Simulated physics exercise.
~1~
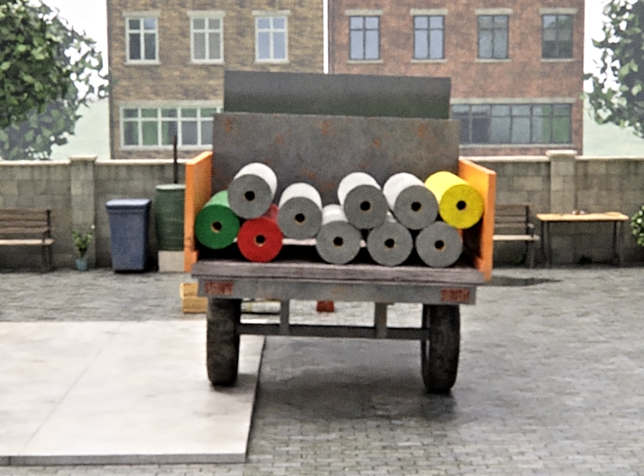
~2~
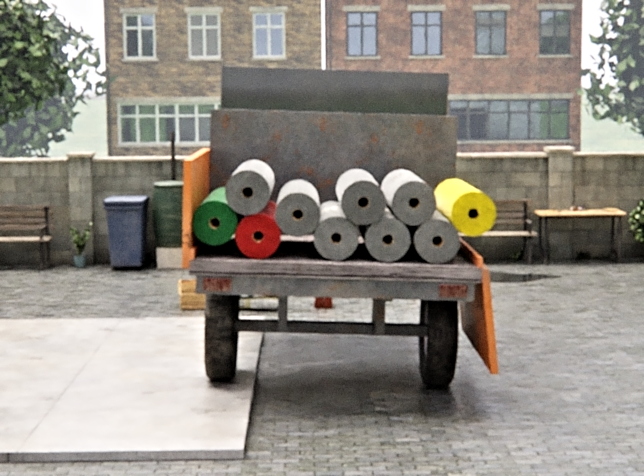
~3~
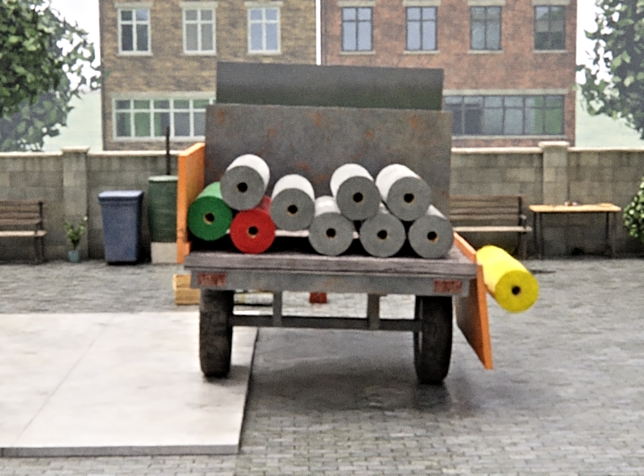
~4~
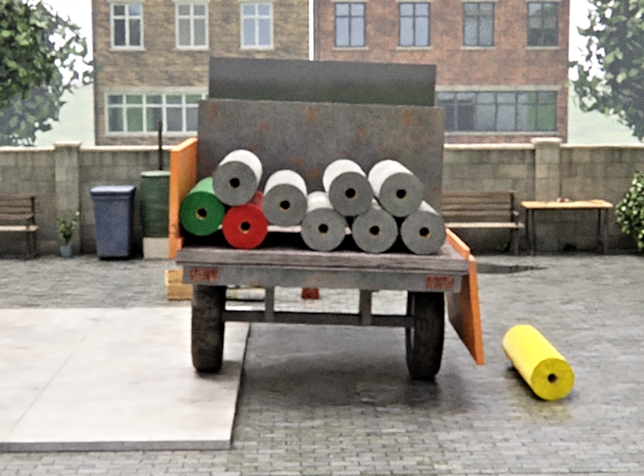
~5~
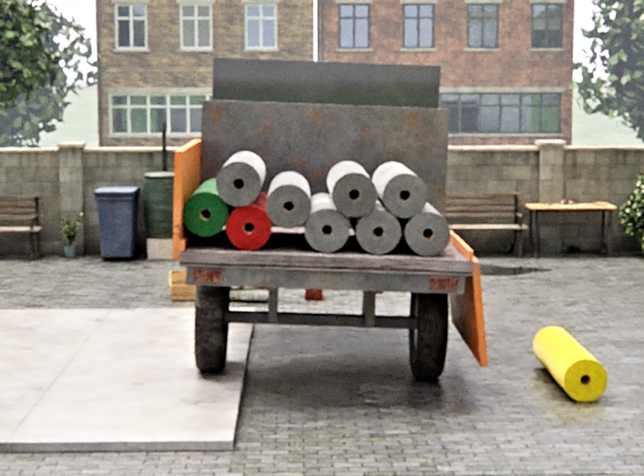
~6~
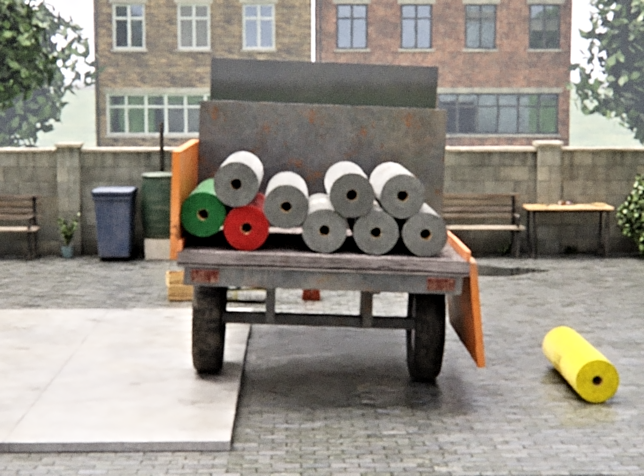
The yellow roll dropped off the right side of a parked flatbed after the orange side panel there swung down, then rolled a little farther right and ended on the paving, while the red, green and grey rolls stayed piled on the deck.
